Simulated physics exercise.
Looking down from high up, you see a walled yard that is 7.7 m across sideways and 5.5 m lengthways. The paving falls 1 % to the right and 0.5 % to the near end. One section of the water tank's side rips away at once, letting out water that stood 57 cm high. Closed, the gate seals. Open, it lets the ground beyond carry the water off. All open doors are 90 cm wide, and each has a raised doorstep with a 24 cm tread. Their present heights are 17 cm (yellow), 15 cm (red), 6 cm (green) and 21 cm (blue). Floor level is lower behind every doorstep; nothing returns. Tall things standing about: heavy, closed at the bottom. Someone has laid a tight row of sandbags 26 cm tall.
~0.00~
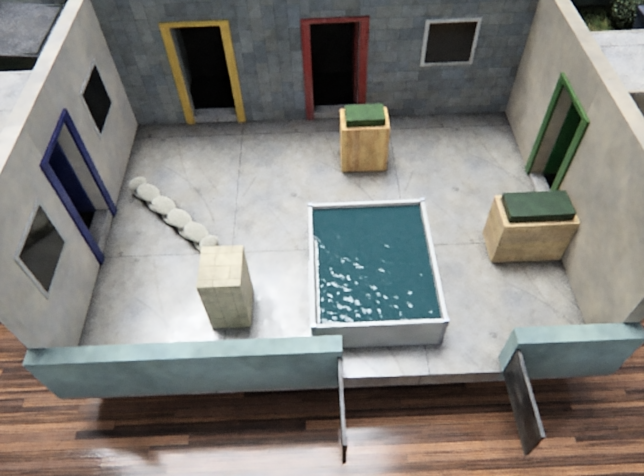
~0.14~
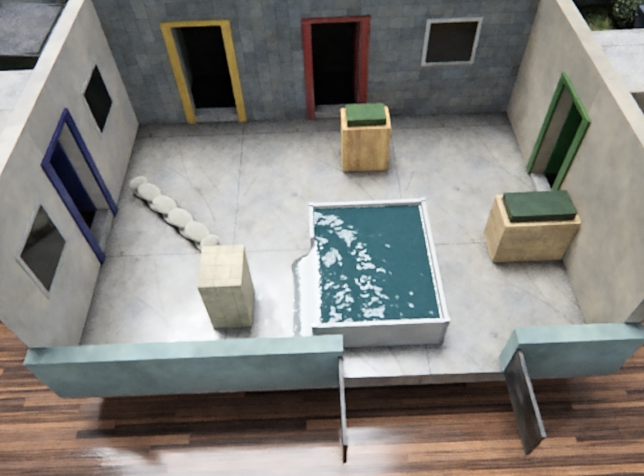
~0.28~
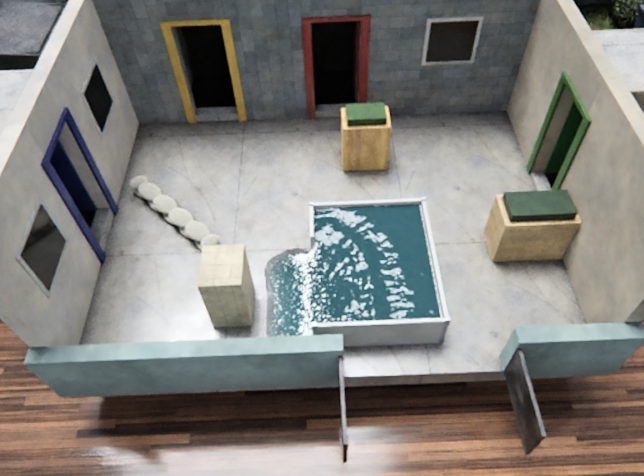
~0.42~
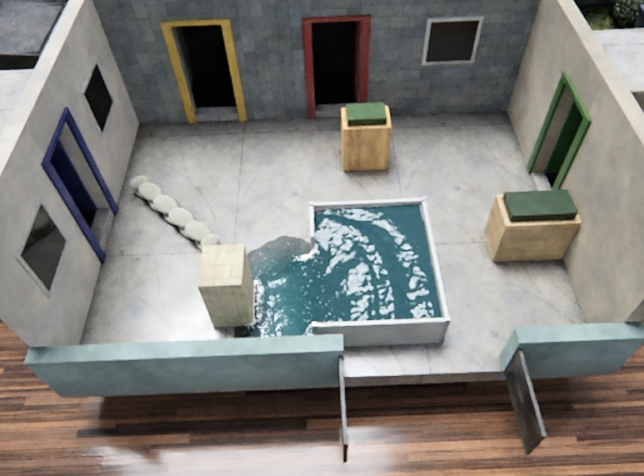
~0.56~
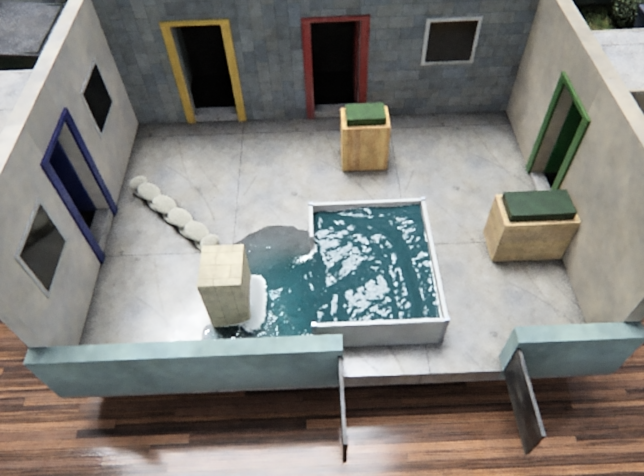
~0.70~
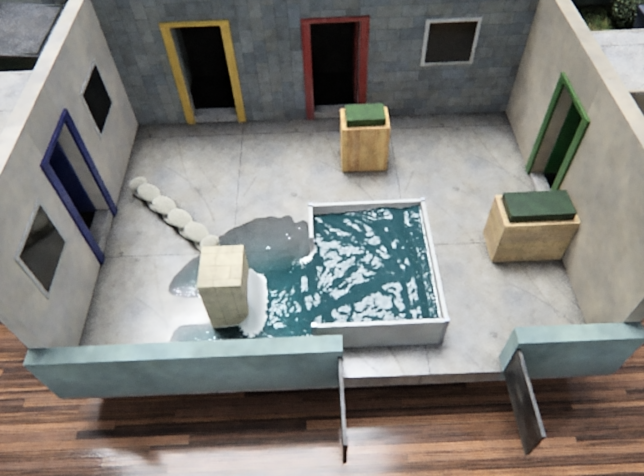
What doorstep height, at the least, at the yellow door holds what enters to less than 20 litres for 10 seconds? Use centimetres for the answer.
A height of roughly 8 cm.
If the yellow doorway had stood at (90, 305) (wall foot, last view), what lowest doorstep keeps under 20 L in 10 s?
About 19 cm.
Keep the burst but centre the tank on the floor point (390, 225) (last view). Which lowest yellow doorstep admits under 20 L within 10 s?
Minimum: Approx. 9.0 cm.
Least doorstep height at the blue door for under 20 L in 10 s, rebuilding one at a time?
Blue door, minimum about 12.0 cm.
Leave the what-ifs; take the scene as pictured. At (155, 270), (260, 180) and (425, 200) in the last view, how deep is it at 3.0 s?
In that order: 6, 2 and 0 cm.
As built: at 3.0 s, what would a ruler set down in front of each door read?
Centimetres: Yellow = 11, red = 0, green = 0, blue = 12.
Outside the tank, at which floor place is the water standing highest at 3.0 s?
(72, 372).
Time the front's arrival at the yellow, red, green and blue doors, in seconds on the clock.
Yellow at 2.6 seconds, red at 4.0 seconds, green at 9.5 seconds, blue at 1.6 seconds.
After 1.4 s water covers 20 % of the floor, deepest (44 cm) near (258, 365); it has not reached the yellow door.
After 3.0 s water covers 50 % of the floor, deepest (30 cm) near (72, 372); 11 cm at the yellow door, 0 litres in over its 17 cm doorstep.
After 10.0 s water covers 80 % of the floor, deepest (11 cm) near (188, 258); 4 cm at the yellow door, 0 litres in over its 17 cm doorstep.
At the yellow door as built, the water arrived by 2.7 s and peaked near 13 cm at 5.0 s.
Run again over the same 10 s with other heights there, 36 litres in over 6.5 cm, 11 litres over 9 cm. The limit of 20 litres is kept from about 8 cm up.
